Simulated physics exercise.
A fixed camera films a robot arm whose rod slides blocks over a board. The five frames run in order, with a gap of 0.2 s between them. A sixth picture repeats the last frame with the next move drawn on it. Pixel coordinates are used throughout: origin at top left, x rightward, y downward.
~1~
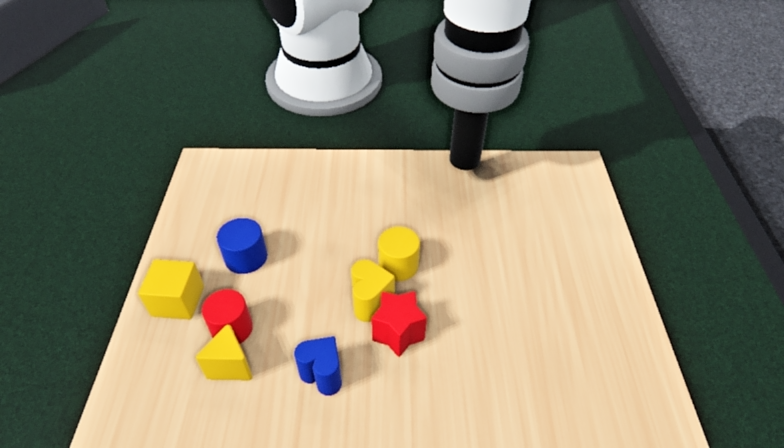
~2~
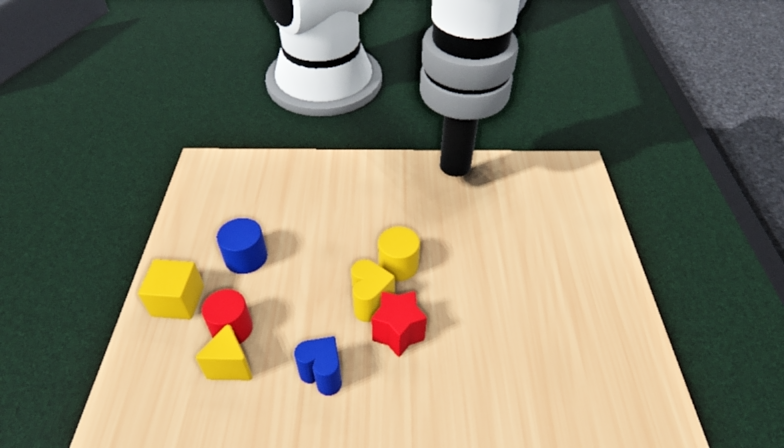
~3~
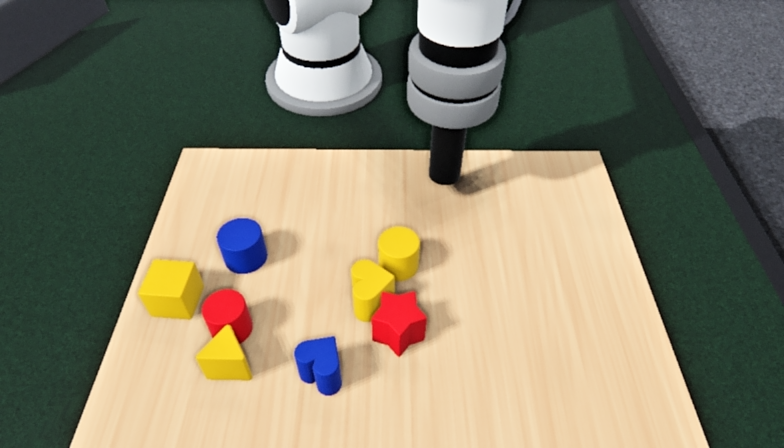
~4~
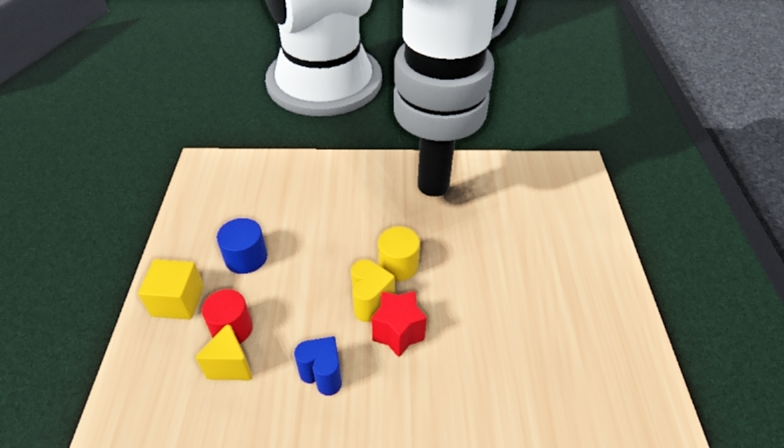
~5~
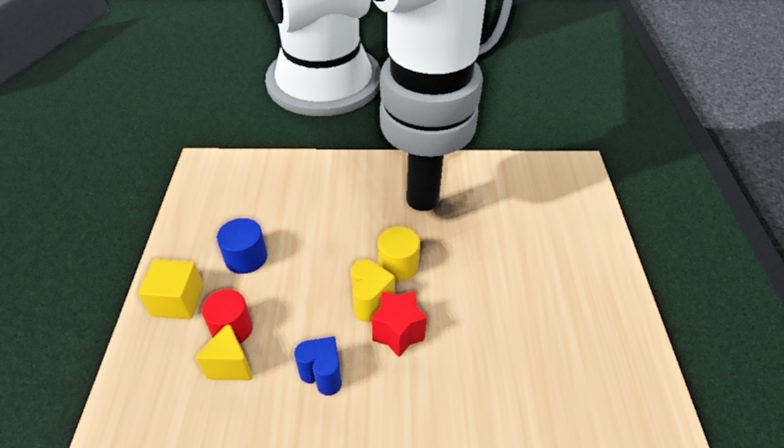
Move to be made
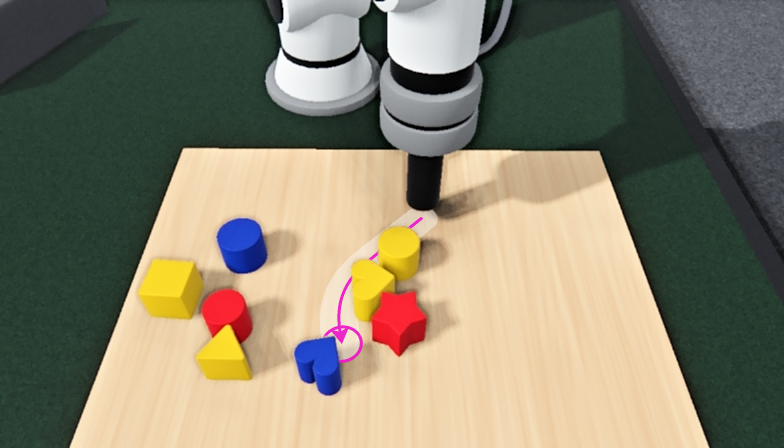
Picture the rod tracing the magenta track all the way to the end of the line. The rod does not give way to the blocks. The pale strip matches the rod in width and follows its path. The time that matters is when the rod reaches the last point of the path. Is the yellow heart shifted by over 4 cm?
That would be a yes.
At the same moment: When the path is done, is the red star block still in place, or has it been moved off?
Answer: Moved.
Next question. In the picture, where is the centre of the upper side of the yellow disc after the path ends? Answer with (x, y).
Close to (390, 264).
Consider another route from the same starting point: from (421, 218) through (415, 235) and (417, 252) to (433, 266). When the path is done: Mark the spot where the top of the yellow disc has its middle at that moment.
It ends at (403, 259).
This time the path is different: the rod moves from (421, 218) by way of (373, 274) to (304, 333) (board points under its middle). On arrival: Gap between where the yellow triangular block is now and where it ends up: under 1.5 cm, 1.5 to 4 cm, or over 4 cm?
Less than 1.5 cm.
Path on the board, from (421, 218) over (382, 250) and (345, 289) to (342, 344).
The first path, step by step. One third of the way, rod at (382, 232); yellow disc at (393, 254).
Two thirds of the way, rod at (343, 272); yellow heart at (362, 298), turned 25° anticlockwise; yellow disc at (390, 264).
At the end, rod at (340, 327); blue heart in place; yellow heart at (370, 344), turned 85° anticlockwise; red star block at (411, 322), turned 50° anticlockwise; yellow disc at (390, 264).
